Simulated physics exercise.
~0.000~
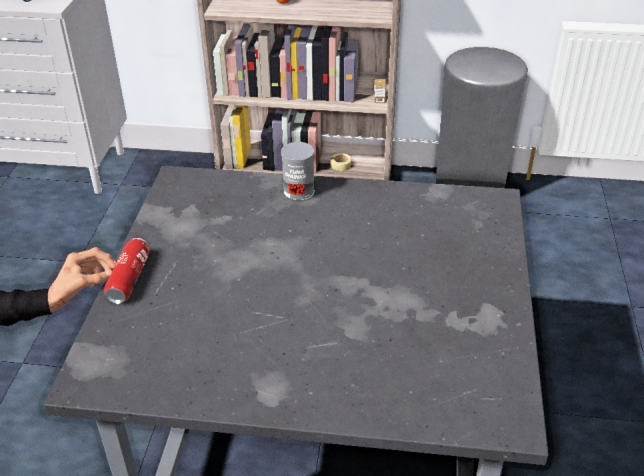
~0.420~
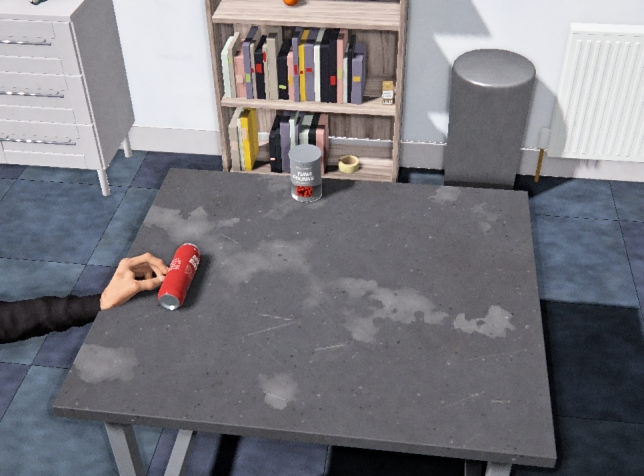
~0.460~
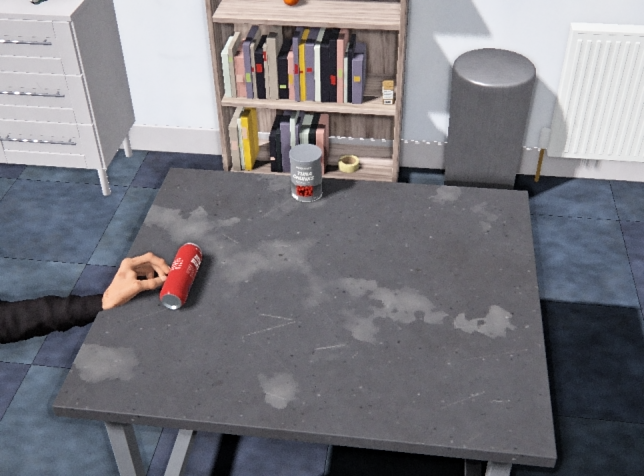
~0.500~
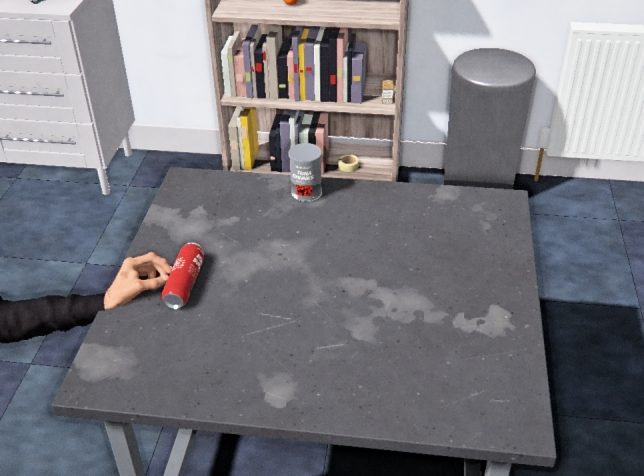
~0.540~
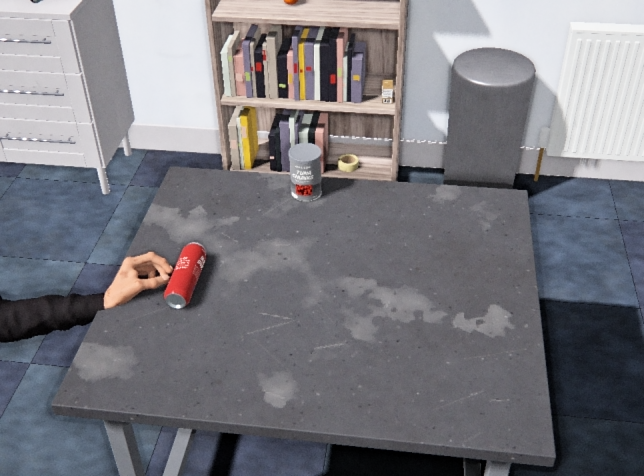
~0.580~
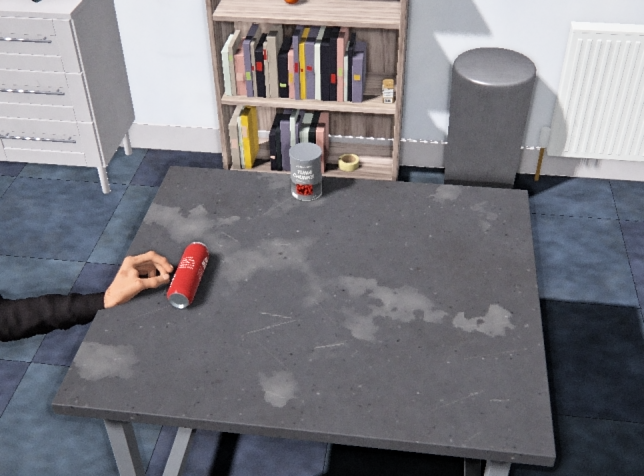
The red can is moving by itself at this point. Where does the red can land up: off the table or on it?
It finishes on the table.
After 0.88 s, red can rolled about its own width near (206, 276).
After 1.28 s, red can rolled well along near (225, 277).
After 1.88 s, red can rolled well along near (244, 279).
At rest (2.8 s), moved from the start, red can. Seen from the same camera at the end, red can near (251, 279).
